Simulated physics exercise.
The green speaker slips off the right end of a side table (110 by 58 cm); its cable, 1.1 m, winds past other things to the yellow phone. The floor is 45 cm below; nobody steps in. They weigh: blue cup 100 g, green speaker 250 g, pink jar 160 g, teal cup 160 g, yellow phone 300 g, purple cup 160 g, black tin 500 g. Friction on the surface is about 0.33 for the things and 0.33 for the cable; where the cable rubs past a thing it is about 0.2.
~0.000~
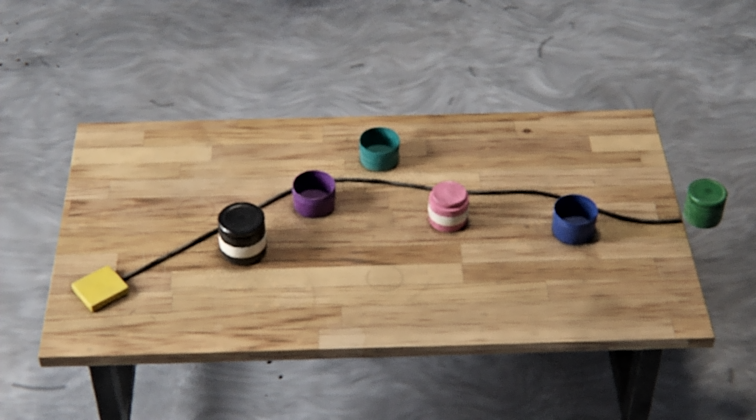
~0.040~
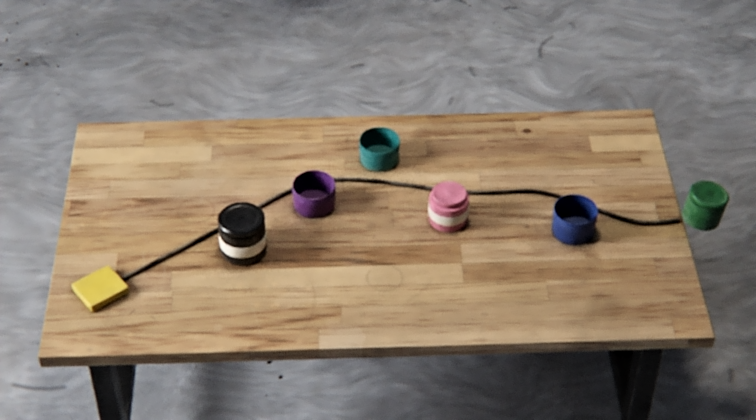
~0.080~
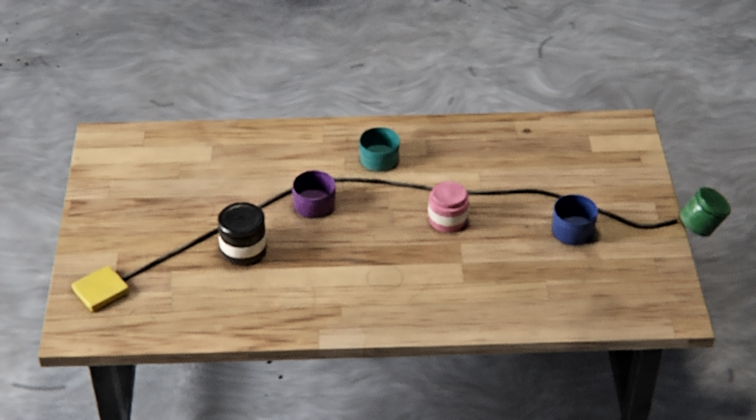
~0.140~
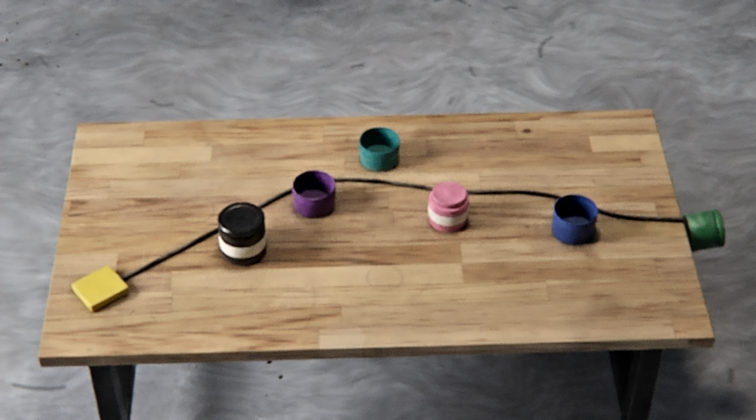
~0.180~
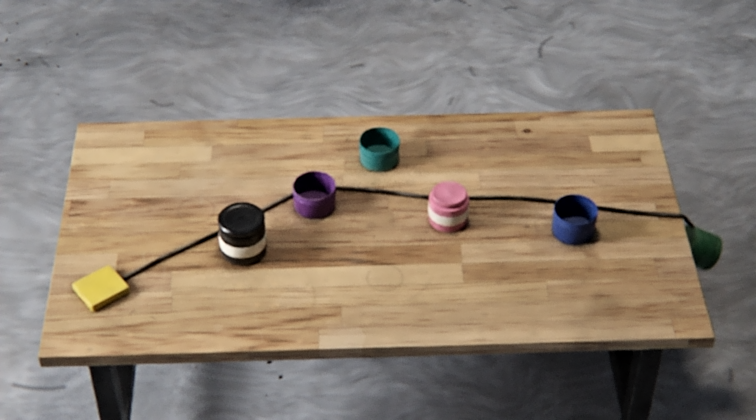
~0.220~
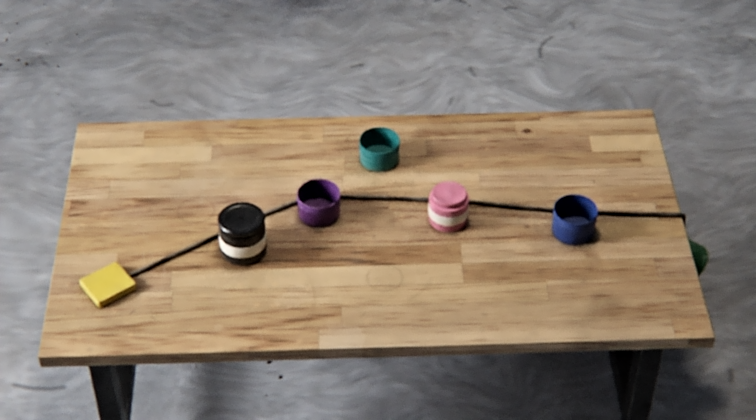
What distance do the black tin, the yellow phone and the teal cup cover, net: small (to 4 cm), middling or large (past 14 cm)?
Result: Black tin barely shifts, yellow phone reaches the top band, teal cup stays in the low band.
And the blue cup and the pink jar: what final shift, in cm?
About: Blue cup 0 cm, pink jar 0 cm.
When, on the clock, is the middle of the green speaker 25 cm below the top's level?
About: 0.70 s.
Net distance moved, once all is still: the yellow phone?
About: Yellow phone 20 cm.
At 0.5 s, the cable's tail end at (172, 258); yellow phone 10 cm off its start, purple cup 13 cm off its start, green speaker over the edge.
At 0.7 s, the cable's tail end at (196, 248); yellow phone 14 cm off its start, purple cup 13 cm off its start, green speaker over the edge.
At 1.0 s, the cable's tail end at (216, 240); yellow phone 18 cm off its start at (194, 243), purple cup 13 cm off its start at (341, 233), green speaker over the edge.
At 1.2 s, the cable's tail end at (219, 239); yellow phone 19 cm off its start, purple cup 13 cm off its start, green speaker over the edge.
At 2.4 s, the cable's tail end at (219, 239); yellow phone 19 cm off its start at (197, 240), black tin 0 cm off its start at (243, 218), teal cup 0 cm off its start at (380, 140), purple cup 13 cm off its start at (341, 233).
